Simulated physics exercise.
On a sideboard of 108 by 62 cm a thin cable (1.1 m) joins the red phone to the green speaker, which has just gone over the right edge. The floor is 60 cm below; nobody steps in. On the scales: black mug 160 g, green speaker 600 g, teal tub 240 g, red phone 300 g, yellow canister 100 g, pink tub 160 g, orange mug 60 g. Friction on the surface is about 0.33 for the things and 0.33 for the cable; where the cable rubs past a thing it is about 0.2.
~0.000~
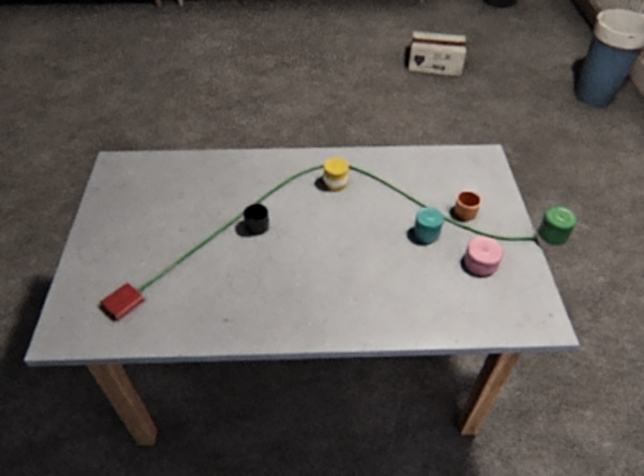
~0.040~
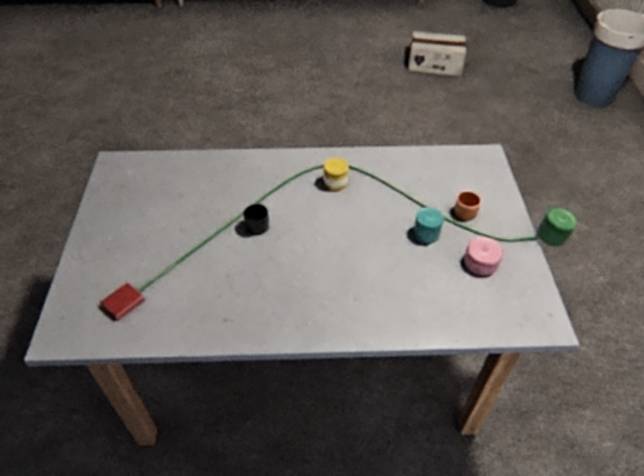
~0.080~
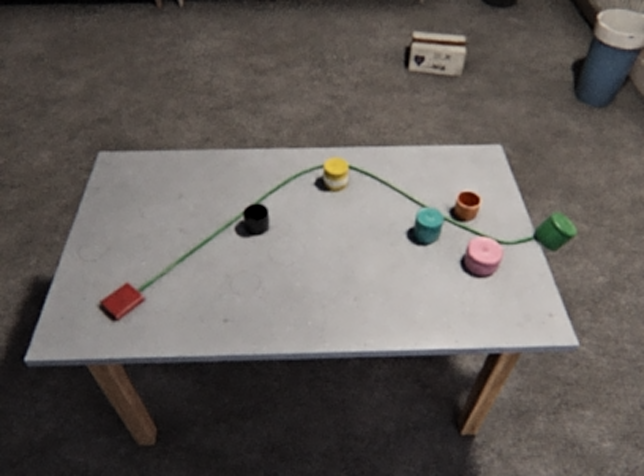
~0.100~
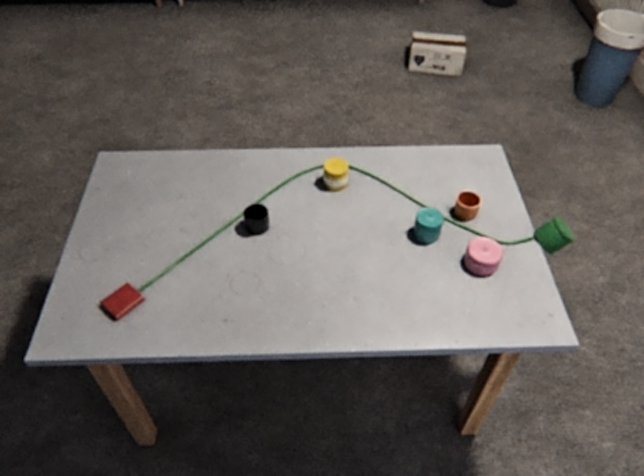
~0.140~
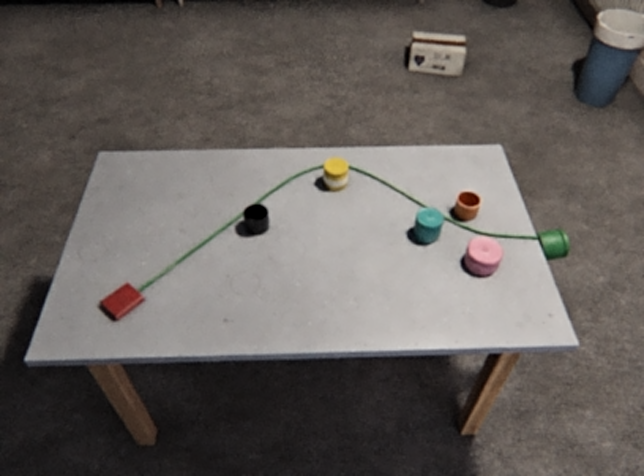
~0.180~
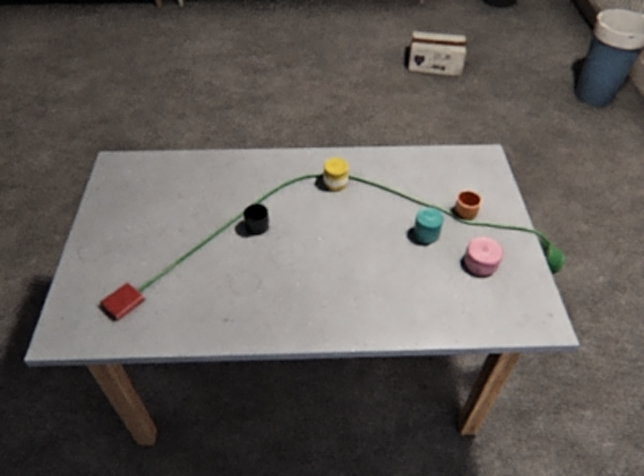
To begin with, a green cable winds across a grey table from a red object past black, yellow, teal, orange and pink containers to a green object at the right edge. The green object tilts and sinks slightly beside the edge, and then the cable straightens and shifts as it drops lower.
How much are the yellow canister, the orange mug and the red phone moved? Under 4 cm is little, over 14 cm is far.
In order: The yellow canister reaches the top band; the orange mug slides into the middle band; the red phone ends far away.
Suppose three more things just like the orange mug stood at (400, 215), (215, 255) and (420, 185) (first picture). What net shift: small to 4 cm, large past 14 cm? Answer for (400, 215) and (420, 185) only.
In that order: Middling, small.
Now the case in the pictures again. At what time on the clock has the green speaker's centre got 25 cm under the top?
That is: 0.30 s.
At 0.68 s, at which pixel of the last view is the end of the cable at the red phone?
Near (325, 223).
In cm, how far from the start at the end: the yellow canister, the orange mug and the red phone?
About: Yellow canister off the top, orange mug 8 cm, red phone 60 cm.
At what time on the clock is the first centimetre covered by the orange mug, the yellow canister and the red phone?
About: Orange mug 0.22 s, yellow canister 0.22 s, red phone 0.26 s.
By 0.4 s, the cable's tail end at (201, 259); yellow canister 35 cm off its start, red phone 15 cm off its start, orange mug 8 cm off its start.
By 0.7 s, the cable's tail end at (325, 223); yellow canister over the edge, red phone 44 cm off its start, orange mug 8 cm off its start.
By 0.9 s, the cable's tail end at (394, 203); yellow canister over the edge, red phone 62 cm off its start at (379, 199), orange mug 8 cm off its start at (483, 180).
By 1.2 s, the cable's tail end at (398, 202); yellow canister over the edge, red phone 63 cm off its start, orange mug 8 cm off its start.
By 2.4 s, the cable's tail end at (398, 202); yellow canister over the edge, red phone 63 cm off its start at (383, 198), orange mug 8 cm off its start at (483, 180), black mug 27 cm off its start at (314, 298).
